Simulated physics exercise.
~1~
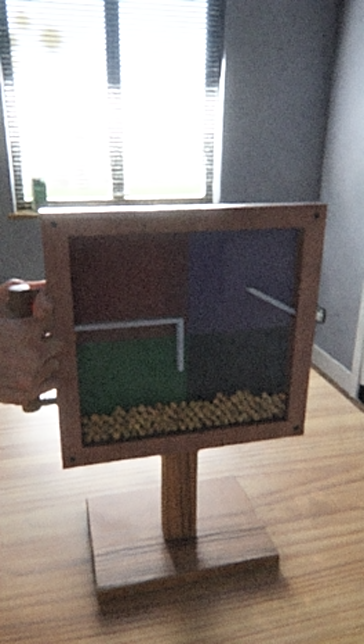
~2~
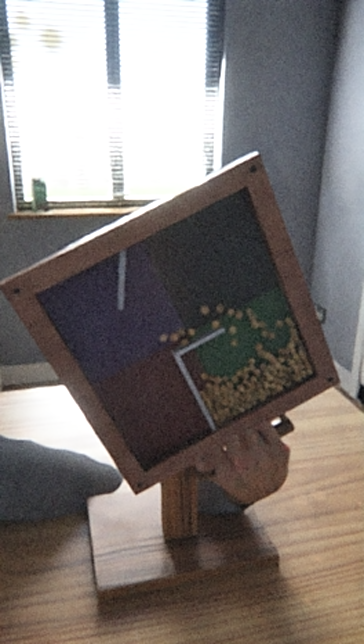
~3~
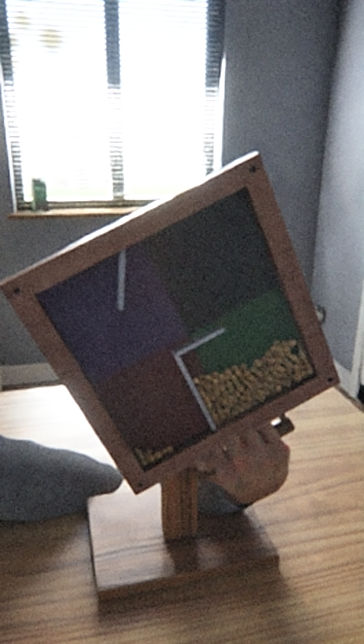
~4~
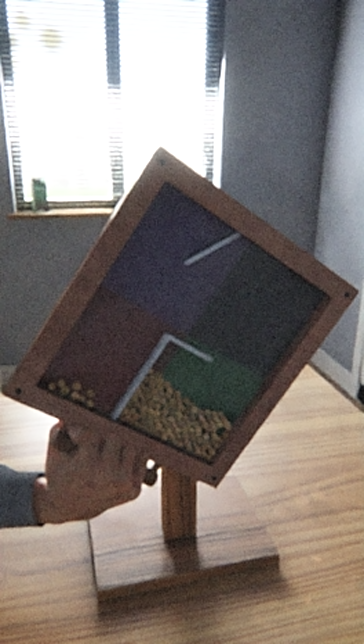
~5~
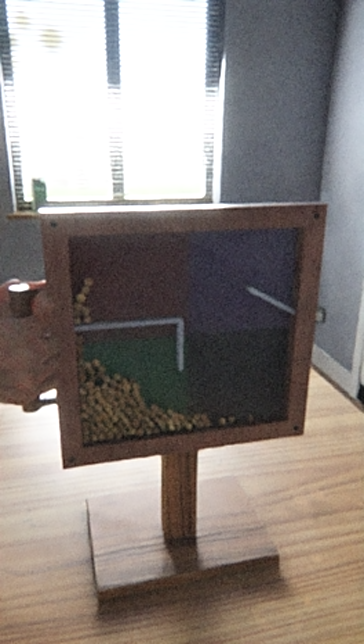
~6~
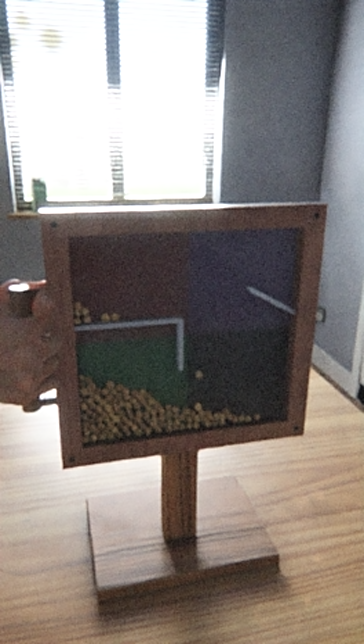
Framed case of wooden beads turning anticlockwise by hand, then swinging back level, most beads settling in the green quarter, few in red.
